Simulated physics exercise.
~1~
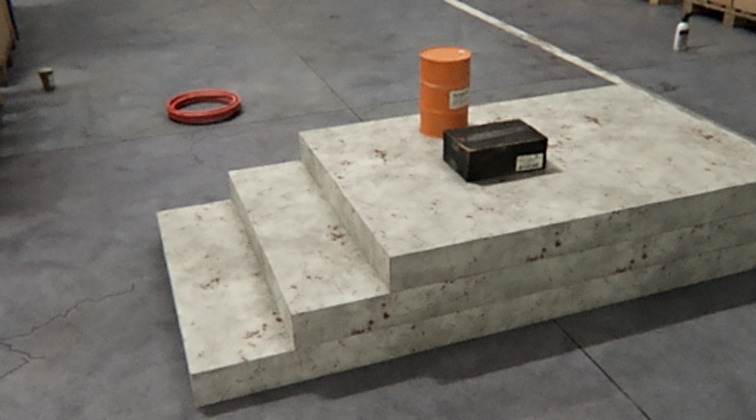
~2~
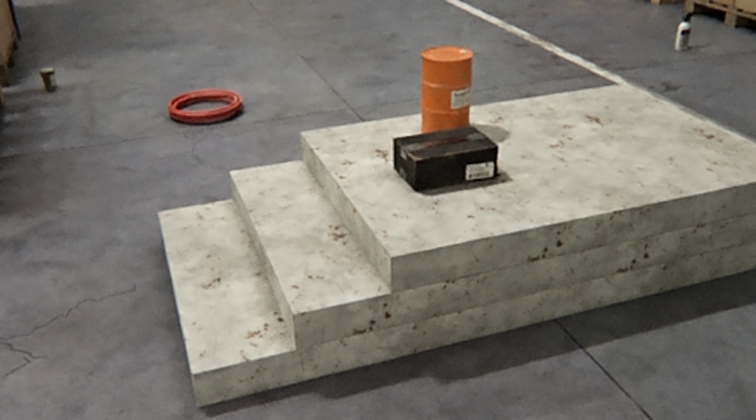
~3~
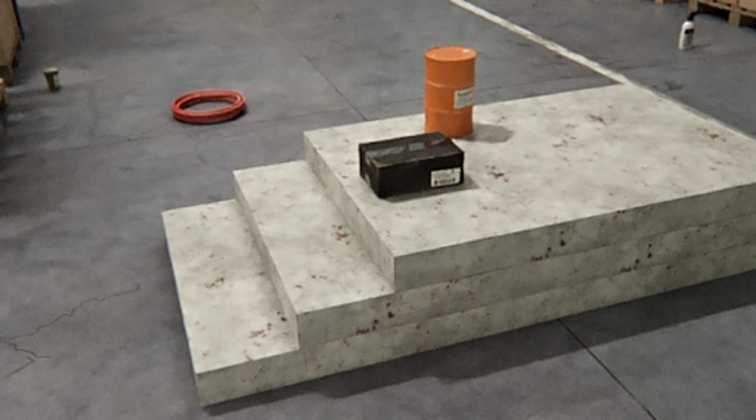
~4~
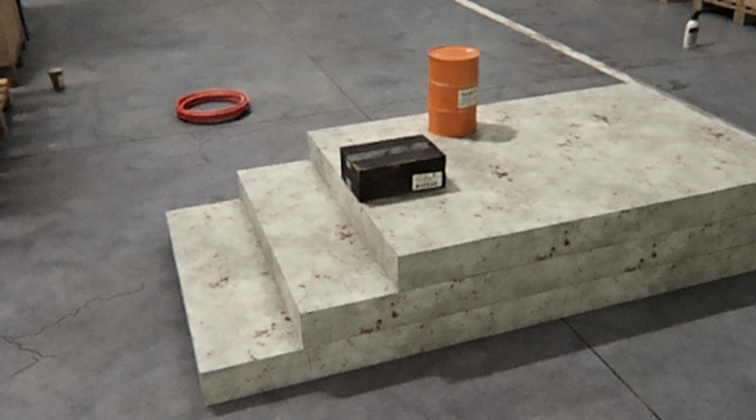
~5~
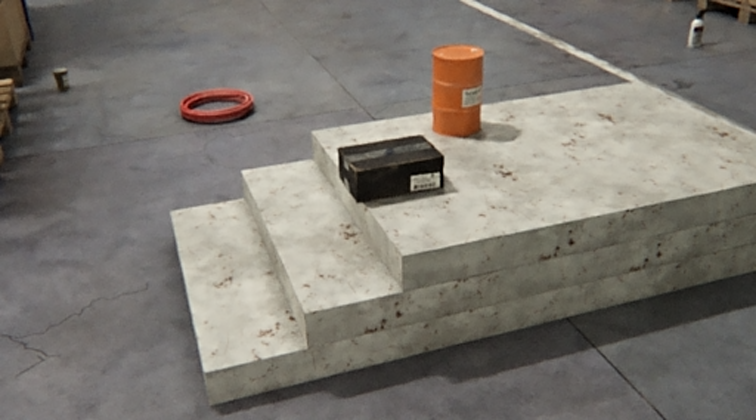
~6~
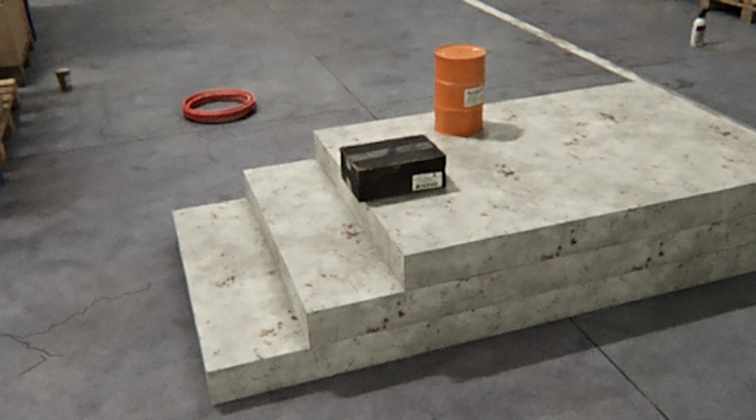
To begin with, a black box sits in front of an orange canister on a pale, speckled landing with three steps down at its left side, while a red hose lies coiled on the grey floor beyond. The box slides left across the landing, moving clear of the canister and toward the top step's edge. It slows as it nears the edge, and the view shifts slightly left. The box then comes to rest close to the edge, still on the upper level, while the canister stays standing in its place.
